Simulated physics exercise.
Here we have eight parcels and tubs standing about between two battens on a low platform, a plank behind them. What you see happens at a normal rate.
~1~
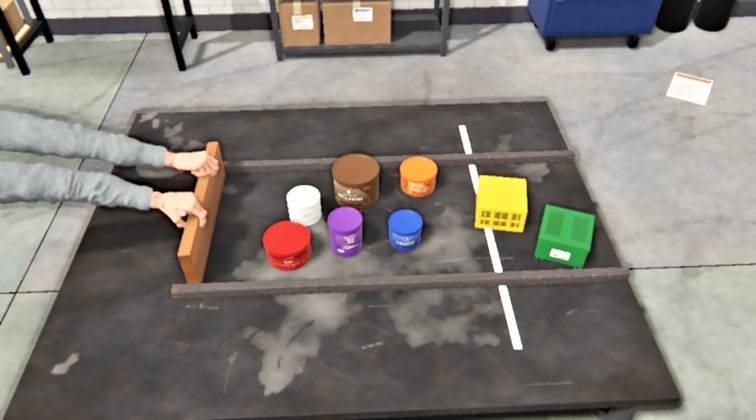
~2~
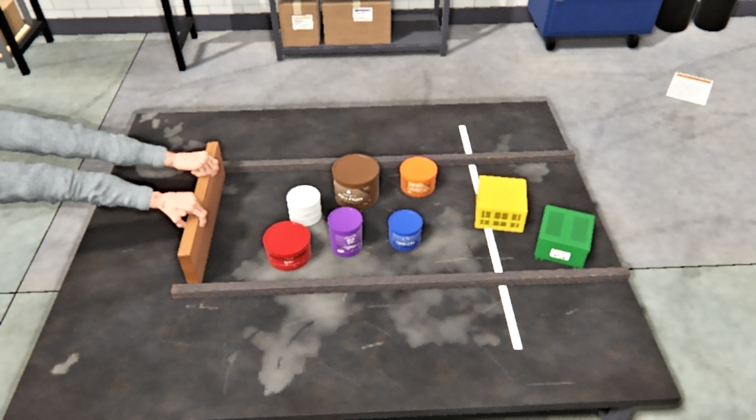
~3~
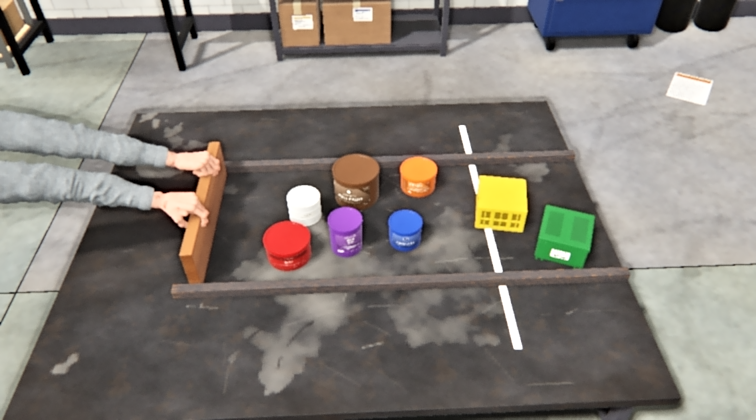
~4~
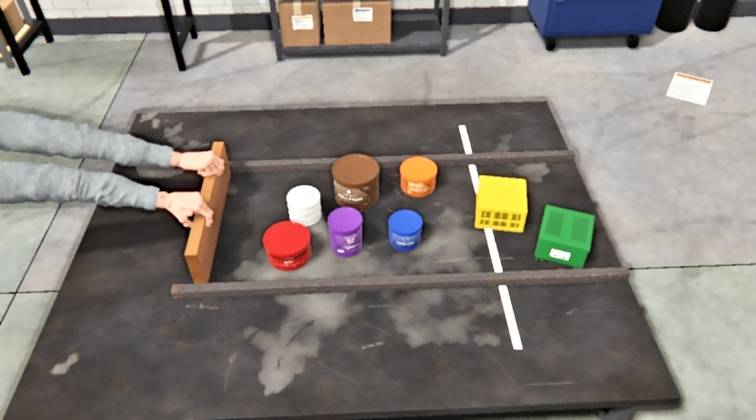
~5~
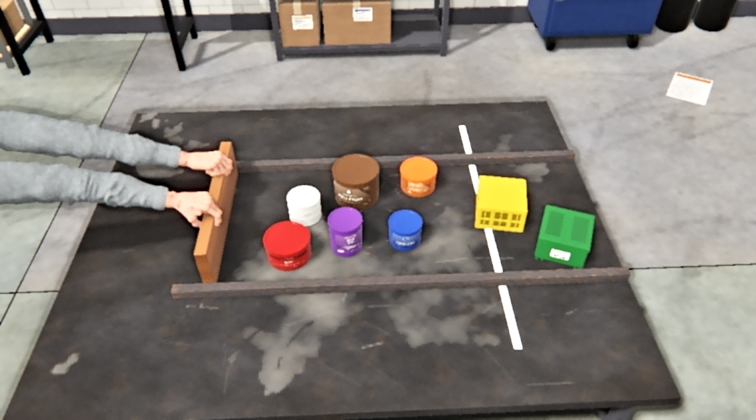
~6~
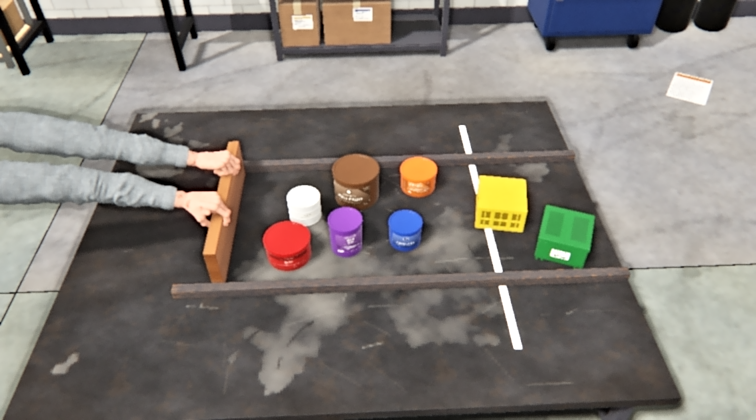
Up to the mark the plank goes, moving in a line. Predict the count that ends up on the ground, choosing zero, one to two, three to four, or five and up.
The count is zero.
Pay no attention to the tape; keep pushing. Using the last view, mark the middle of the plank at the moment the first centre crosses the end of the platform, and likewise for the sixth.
The middle sits near (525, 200) at the first moment and near (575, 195) at the second.
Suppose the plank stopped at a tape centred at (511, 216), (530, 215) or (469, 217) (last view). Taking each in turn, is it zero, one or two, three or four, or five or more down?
First not one, then 1 or 2, then not one.
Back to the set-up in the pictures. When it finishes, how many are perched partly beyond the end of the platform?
My count gives 0.
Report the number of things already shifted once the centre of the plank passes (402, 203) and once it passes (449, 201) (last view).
In order, the tallies are 7 and 7.
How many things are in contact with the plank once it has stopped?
4 end up touching it.
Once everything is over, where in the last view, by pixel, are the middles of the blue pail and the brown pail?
Looks like one lands around (529, 208), and the other around (499, 167).
Soon after, none off yet; green tote at rest near (564, 237); yellow crate at rest near (501, 203); orange pail at rest near (418, 177).
At rest, the number that fall off is zero.
